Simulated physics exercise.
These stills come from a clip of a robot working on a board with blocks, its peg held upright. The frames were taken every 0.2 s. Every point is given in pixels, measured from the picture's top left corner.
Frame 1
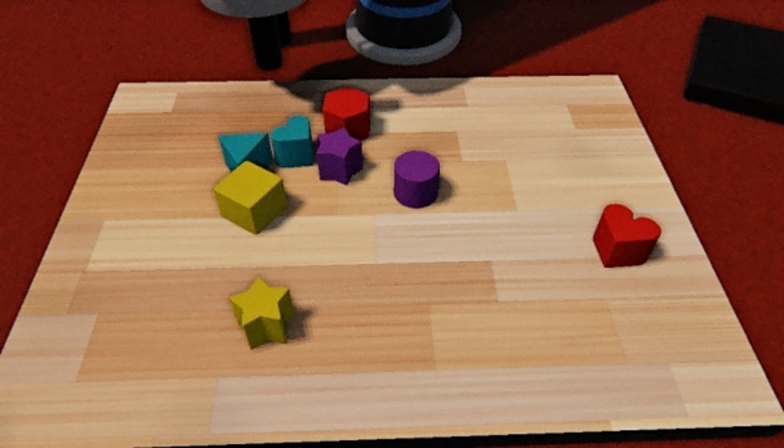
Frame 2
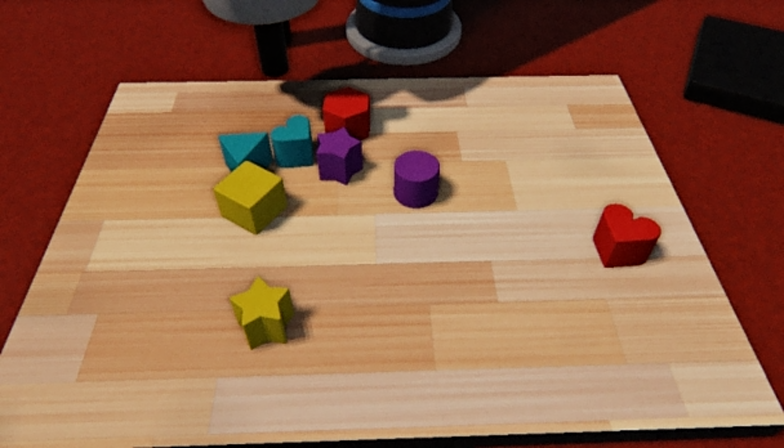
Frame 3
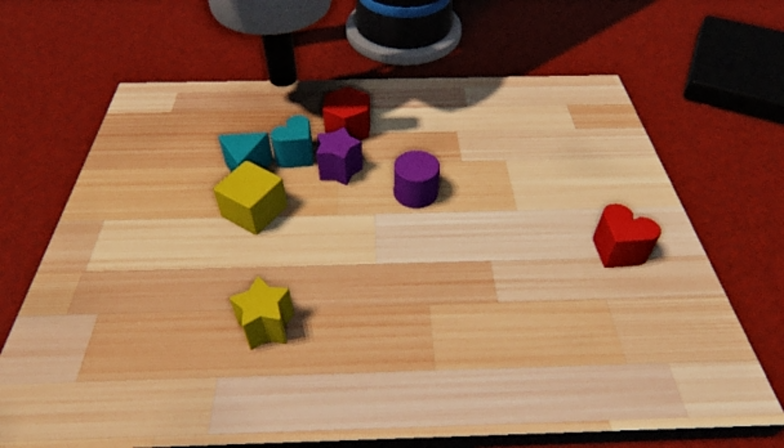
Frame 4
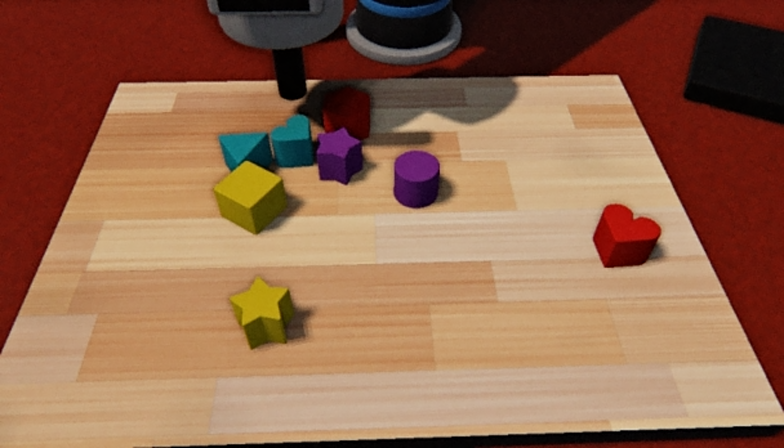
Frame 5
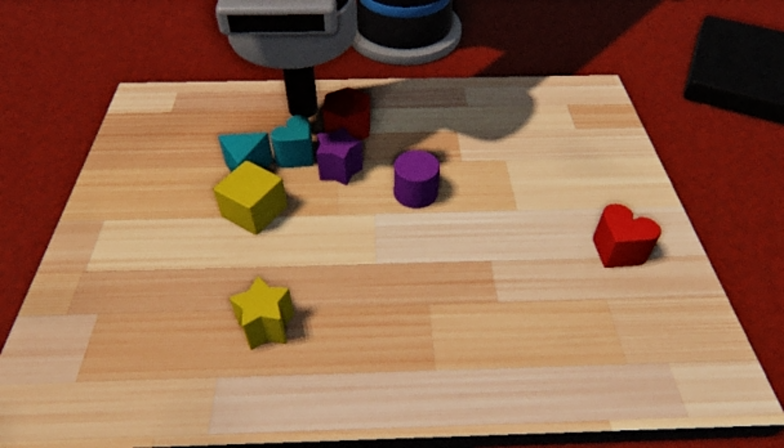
At first, a robot arm's dark peg hovers at the back edge of a wooden board scattered with yellow, turquoise, purple and red blocks. The peg then moves slowly forward and slightly right, its shadow sliding over the red six-sided block, and ends near the turquoise heart, while every block stays still.
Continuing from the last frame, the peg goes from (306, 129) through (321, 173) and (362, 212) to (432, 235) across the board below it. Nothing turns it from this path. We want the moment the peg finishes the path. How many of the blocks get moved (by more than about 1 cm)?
I'd say three or more blocks get moved.
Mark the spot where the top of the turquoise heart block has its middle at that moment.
It should be at about (288, 162).
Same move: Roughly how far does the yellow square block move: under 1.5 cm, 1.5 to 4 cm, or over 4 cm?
The yellow square block ends up very close, under 1.5 cm away.
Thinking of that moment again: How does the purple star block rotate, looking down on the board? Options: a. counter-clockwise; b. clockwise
My answer is option a.
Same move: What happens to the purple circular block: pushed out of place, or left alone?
The answer is that it is displaced.
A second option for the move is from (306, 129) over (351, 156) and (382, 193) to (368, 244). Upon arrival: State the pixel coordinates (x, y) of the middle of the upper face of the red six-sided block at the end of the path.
The spot you're after is about (367, 104) in the image.
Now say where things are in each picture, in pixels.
Lower end of the peg (270, 63), tops of blocks, yellow square block (248, 183), turquoise heart block (293, 128), purple star block (337, 142), purple circular block (417, 164), in the first frame.
Peg (276, 70), blocks as before, in the second frame.
Peg (284, 79), blocks as before, in the third frame.
Peg (293, 92), blocks as before, in the fourth frame.
Peg (304, 110), yellow square block (248, 183), turquoise heart block (293, 128), purple star block (337, 142), purple circular block (417, 164), in the fifth frame.
What follows on the original path. One third of the way, peg (319, 154); turquoise heart block (285, 159), turned 80° clockwise; purple star block (348, 155), turned 45° anticlockwise.
Two thirds of the way, peg (362, 193); yellow square block (244, 185); turquoise heart block (288, 162), turned 105° clockwise; purple star block (392, 171), turned 100° anticlockwise; purple circular block (437, 162).
At the end, peg (434, 216); yellow square block (244, 185); turquoise heart block (288, 162), turned 105° clockwise; purple star block (409, 172), turned 150° anticlockwise; purple circular block (446, 156).
